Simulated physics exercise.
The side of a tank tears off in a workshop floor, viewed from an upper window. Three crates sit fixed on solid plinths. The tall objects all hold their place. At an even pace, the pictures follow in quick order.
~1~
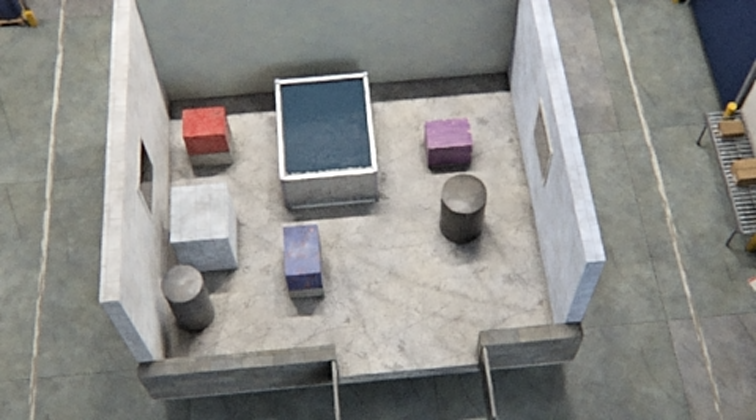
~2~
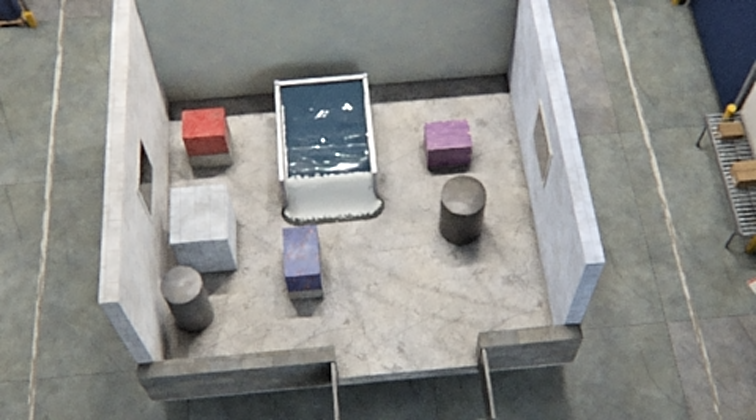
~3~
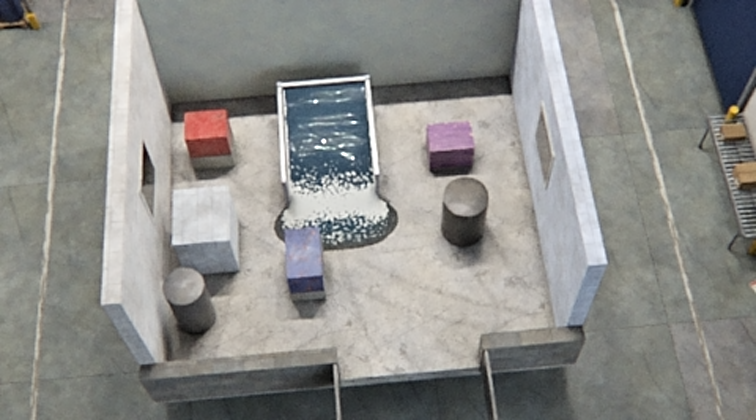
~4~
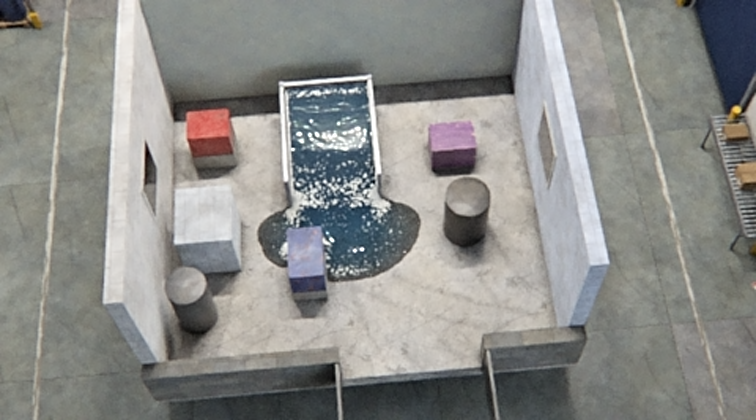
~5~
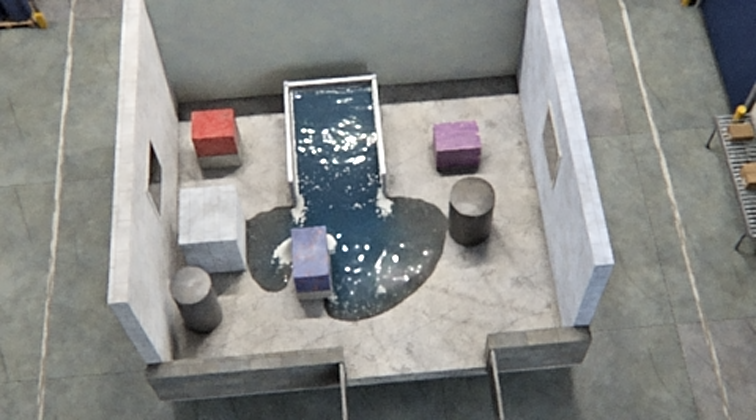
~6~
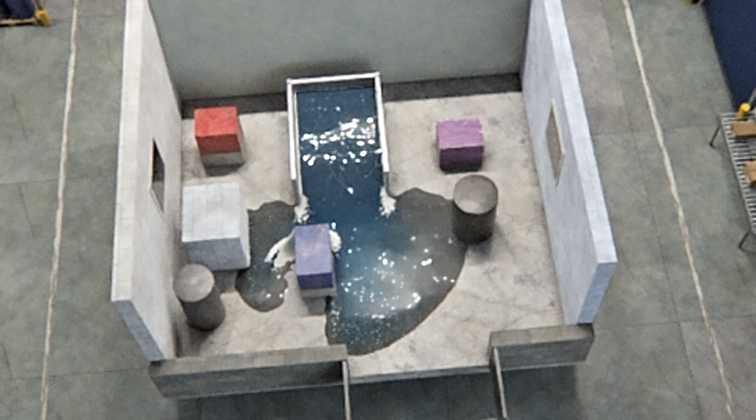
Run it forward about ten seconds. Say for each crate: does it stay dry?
Red crate: Yes, it stays dry; blue crate: No, it gets wet; purple crate: No, it gets wet.
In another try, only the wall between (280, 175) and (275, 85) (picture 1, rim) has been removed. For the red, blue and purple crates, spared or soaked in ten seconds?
The red crate is flooded, the blue crate is untouched and the purple crate is flooded.
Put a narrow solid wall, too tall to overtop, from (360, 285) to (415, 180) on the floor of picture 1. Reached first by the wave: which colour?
I'd pick the one in blue.
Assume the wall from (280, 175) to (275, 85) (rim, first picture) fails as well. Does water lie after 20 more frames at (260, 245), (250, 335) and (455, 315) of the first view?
In the order given, the spots are swamped, swamped and not soaked.
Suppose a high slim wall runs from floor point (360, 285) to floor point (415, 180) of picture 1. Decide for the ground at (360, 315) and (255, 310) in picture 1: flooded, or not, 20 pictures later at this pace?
As listed: Covered, flooded.
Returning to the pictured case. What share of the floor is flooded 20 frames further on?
Around 70 percent.
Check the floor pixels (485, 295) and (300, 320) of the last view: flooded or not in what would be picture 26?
Taking the two points in turn, the first is waterlogged and the second is waterlogged.
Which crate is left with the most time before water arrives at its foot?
The purple-painted one, I reckon.
A moment on, water covers 45 % of the floor; the red crate not reached, the blue crate water round its plinth, the purple crate not reached.
Next, water covers 55 % of the floor; the red crate water round its plinth, the blue crate water round its plinth, the purple crate not reached.
Then, water covers 70 % of the floor; the red crate water round its plinth, the blue crate water round its plinth, the purple crate water round its plinth.
Later, water covers 90 % of the floor; the red crate water round its plinth, the blue crate water round its plinth, the purple crate water round its plinth.
In the end, water covers 100 % of the floor; the red crate stayed above the water, the blue crate was topped, the purple crate was topped.
